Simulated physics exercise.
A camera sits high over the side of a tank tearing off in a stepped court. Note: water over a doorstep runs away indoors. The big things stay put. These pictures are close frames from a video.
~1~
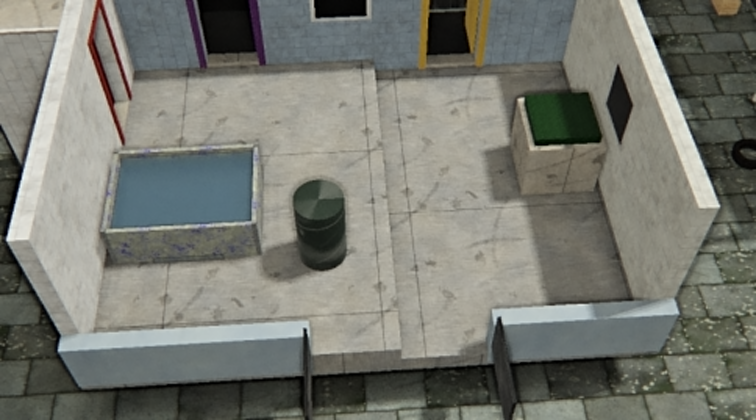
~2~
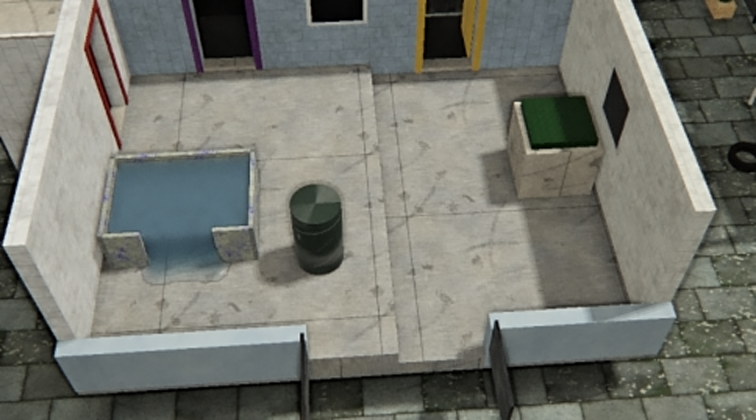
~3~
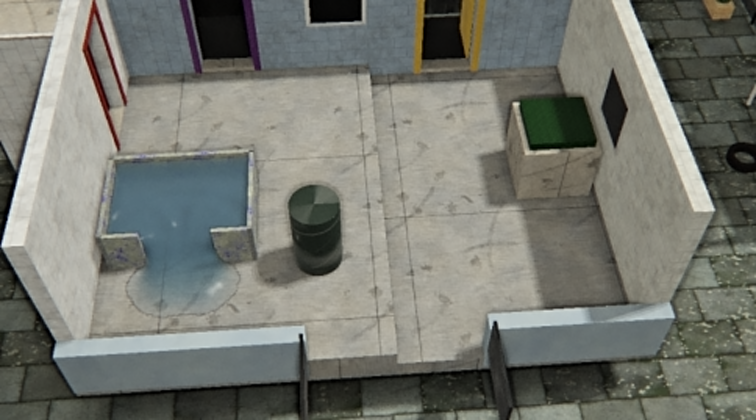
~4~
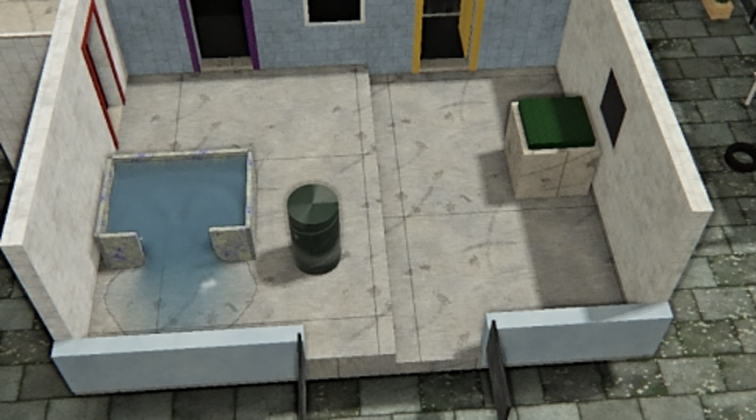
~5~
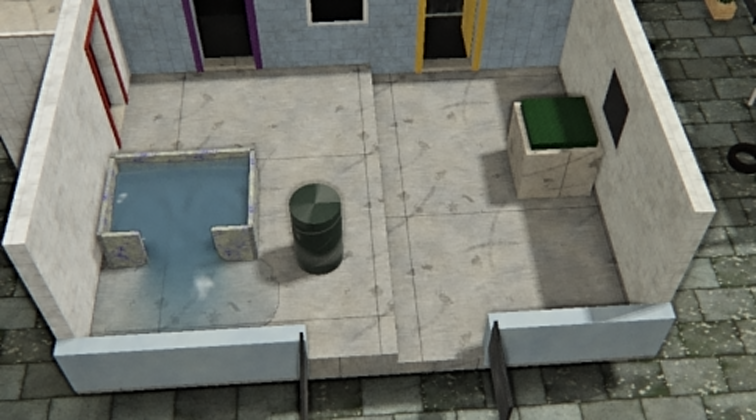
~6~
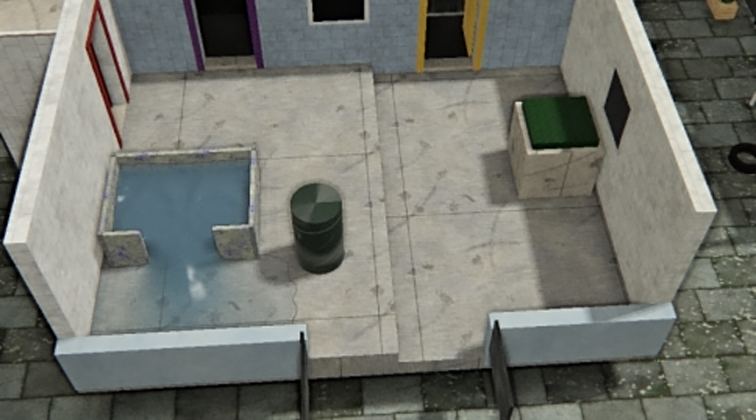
Water pouring through a gap in the front of a stone tank and spreading across the pale court floor toward the low wall.
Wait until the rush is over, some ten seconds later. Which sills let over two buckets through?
As I see it, the purple door ends up at or below the line, the yellow door ends up at or below the line, the red door ends up at or below the line.
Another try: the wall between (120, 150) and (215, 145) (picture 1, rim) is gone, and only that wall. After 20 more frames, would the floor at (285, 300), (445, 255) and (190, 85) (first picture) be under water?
Respectively: Parched, parched and drenched.
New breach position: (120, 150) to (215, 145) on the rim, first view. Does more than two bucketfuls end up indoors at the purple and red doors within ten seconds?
I'd say the purple door gets more, but the red door gets more.
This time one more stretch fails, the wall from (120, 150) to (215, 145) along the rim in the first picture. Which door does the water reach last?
The yellow-painted one, I'd guess.
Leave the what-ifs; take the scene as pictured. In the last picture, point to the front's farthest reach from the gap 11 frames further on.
I'd put it around (514, 339).
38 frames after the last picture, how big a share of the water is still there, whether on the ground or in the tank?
92 per cent.
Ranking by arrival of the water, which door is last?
The yellow-painted one.
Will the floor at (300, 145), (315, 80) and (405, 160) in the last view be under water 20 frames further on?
Lab note, in the order given: Unwetted, unwetted, unwetted.
A moment on, water covers 10 % of the floor; the purple door not reached, the yellow door not reached, the red door not reached.
Next, water covers 25 % of the floor; the purple door not reached, the yellow door not reached, the red door not reached.
Then, water covers 45 % of the floor; the purple door not reached, the yellow door not reached, the red door wet at the sill, nothing in.
Later, water covers 55 % of the floor; the purple door wet at the sill, nothing in, the yellow door not reached, the red door wet at the sill, nothing in.
In the end, water covers 75 % of the floor; the purple door wet at the sill, nothing in, the yellow door wet at the sill, nothing in, the red door wet at the sill, nothing in.
